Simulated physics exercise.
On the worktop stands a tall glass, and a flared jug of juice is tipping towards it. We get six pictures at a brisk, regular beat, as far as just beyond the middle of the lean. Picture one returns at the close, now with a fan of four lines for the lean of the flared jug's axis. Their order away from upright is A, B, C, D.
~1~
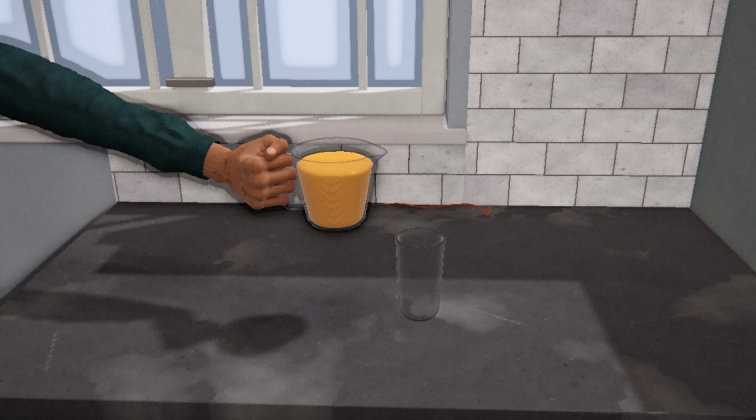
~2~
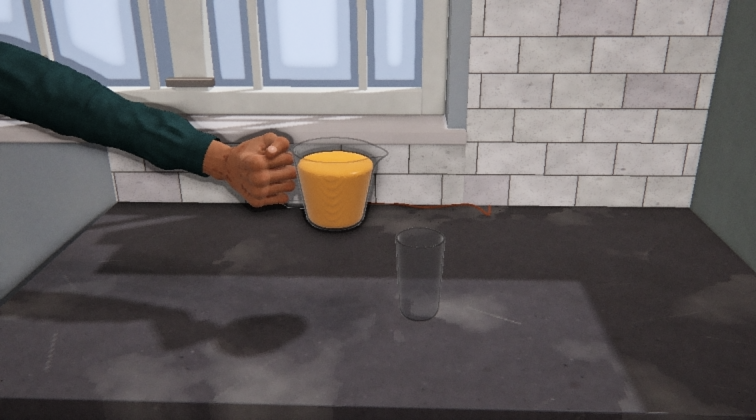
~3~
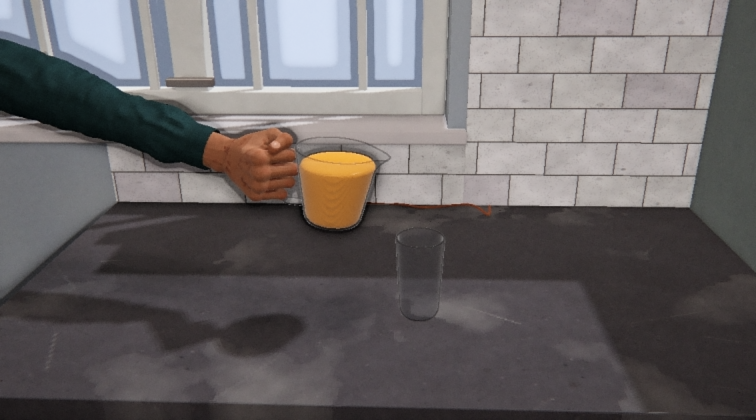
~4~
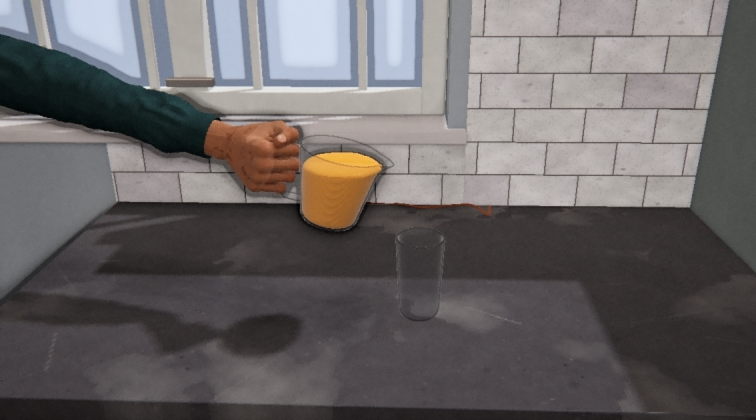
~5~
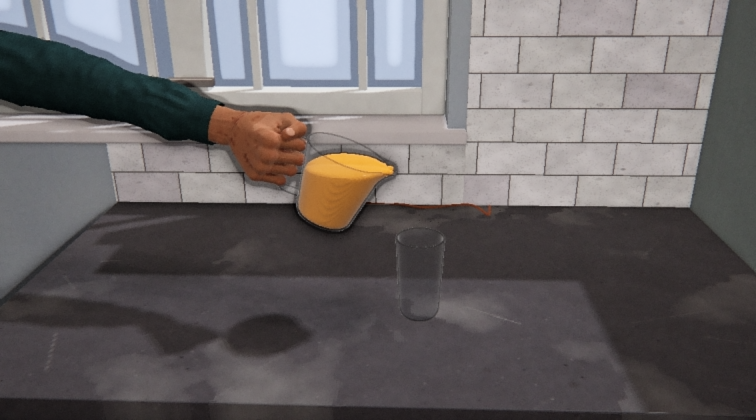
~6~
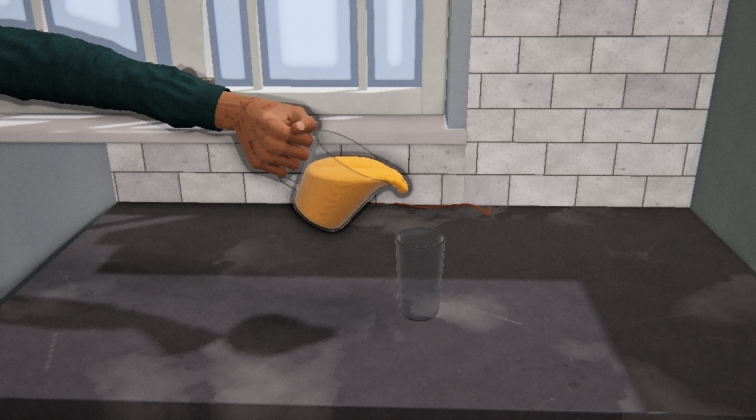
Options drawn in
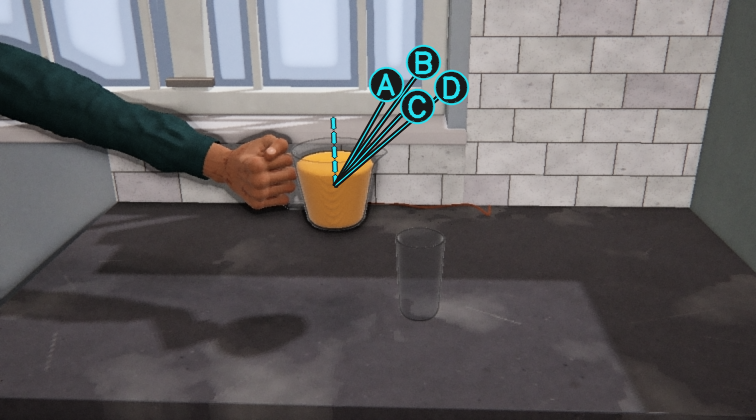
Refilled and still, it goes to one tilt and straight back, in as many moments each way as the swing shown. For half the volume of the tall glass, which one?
C works best here.
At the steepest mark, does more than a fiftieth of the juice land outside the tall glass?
No, it does not.
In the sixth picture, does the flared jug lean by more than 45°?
No.
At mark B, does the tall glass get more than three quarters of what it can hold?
No, it does not.
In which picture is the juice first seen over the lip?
Picture 6.
In cyan, A at (382, 102); B at (415, 77); C at (400, 115); D at (437, 97).
For mark A, the tall glass ends with about 20 % of what it can hold.
For mark B, the tall glass ends with about 33 % of what it can hold.
For mark C, the tall glass ends with about 48 % of what it can hold.
For mark D, the tall glass ends with about 64 % of what it can hold.
